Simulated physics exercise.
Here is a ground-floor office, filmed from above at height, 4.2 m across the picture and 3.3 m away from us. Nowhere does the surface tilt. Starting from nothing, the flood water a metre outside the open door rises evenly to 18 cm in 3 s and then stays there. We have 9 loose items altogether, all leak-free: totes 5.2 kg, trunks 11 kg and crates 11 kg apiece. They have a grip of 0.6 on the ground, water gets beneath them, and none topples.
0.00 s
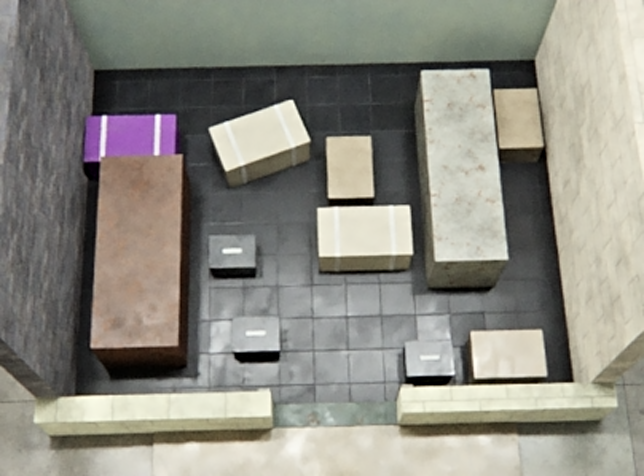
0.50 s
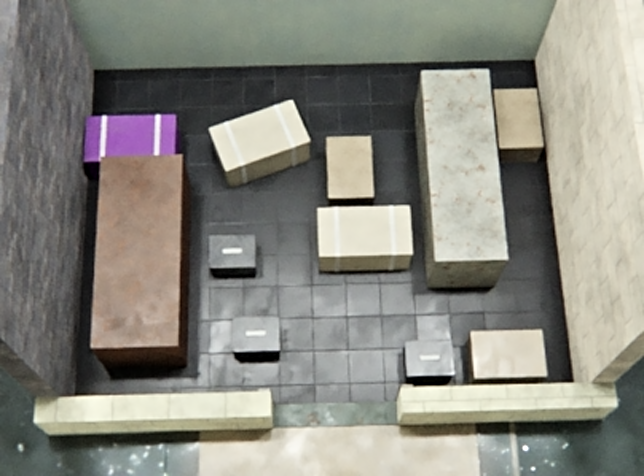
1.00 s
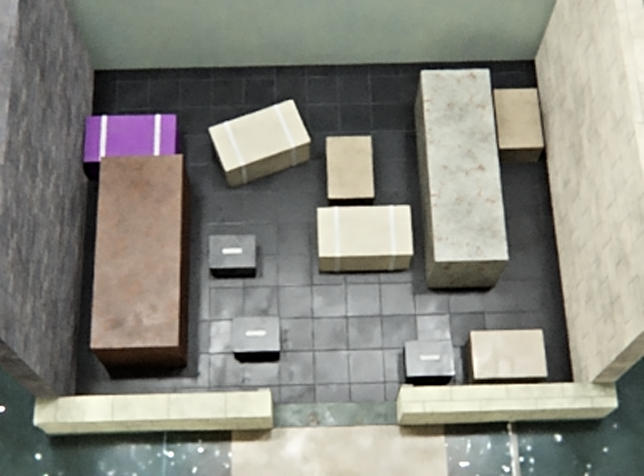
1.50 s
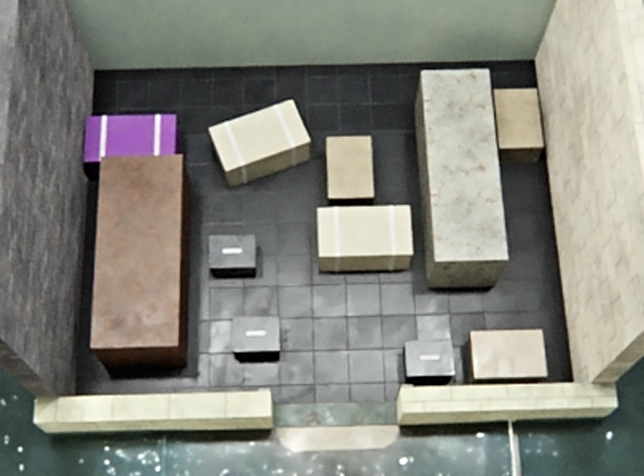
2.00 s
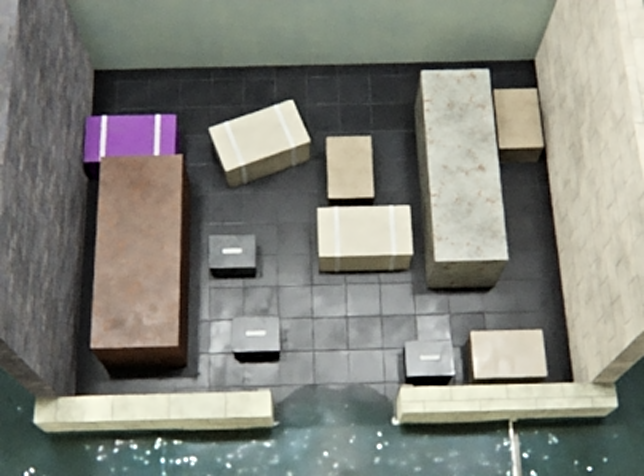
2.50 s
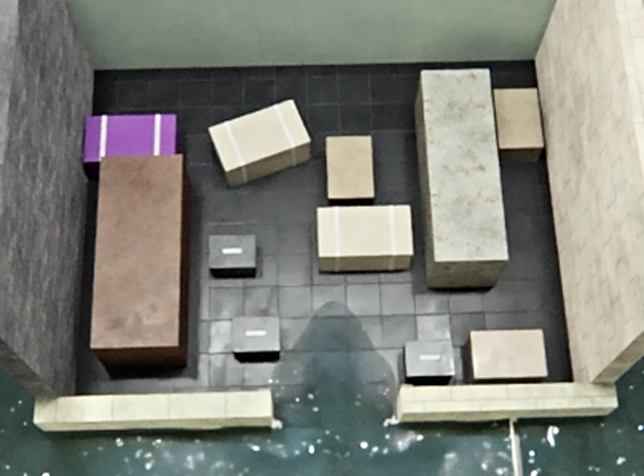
Water spreading across the ground outside a walled room, then entering through the front gap onto dark tiles, boxes staying still.
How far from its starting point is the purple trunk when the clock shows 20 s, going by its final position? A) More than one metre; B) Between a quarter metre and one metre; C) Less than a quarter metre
The answer is C.
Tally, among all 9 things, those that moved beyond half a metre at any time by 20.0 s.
The count comes to 8.
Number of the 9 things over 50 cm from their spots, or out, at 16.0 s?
I get 8.
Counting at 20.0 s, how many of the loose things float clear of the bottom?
At that point I count 9.
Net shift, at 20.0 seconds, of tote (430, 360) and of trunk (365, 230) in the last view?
They sit 120 cm and 140 cm away, in the order given.
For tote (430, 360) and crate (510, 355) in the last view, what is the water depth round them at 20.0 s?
I'd estimate 15 cm for the first and 14 cm for the second.
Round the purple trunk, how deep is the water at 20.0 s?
Close to 16 centimetres.
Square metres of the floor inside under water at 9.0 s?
Some 11.5 m2 of it.
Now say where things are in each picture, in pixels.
In the first picture, the purple trunk at (130, 138), on the bottom; water covers 0.0 m2; 0 of 9 have shifted.
In the second picture, the purple trunk at (130, 138), on the bottom; water covers 0.0 m2; 0 of 9 have shifted.
In the third picture, the purple trunk at (130, 138) rests on the ground; water covers 0.0 m2; 0 of 9 have shifted.
In the fourth picture, the purple trunk at (130, 138) rests on the ground; 0.0 m2 under water; 0 of 9 have shifted.
In the fifth picture, the purple trunk at (130, 138), on the bottom; water covers 0.1 m2; 0 of 9 have shifted.
In the sixth picture, the purple trunk at (130, 138) rests on the ground; 0.6 m2 under water; 0 of 9 have shifted.
After 4.0 s the purple trunk is near (130, 138), 0.0 m from its start, aground; 1 afloat.
After 9.0 s the purple trunk is near (123, 143), 0.1 m from its start, afloat; 7 afloat.
After 16.0 s the purple trunk is near (122, 140), 0.1 m from its start, afloat; 9 afloat.
After 20.0 s the purple trunk is near (122, 139), 0.1 m from its start, afloat; 9 afloat.
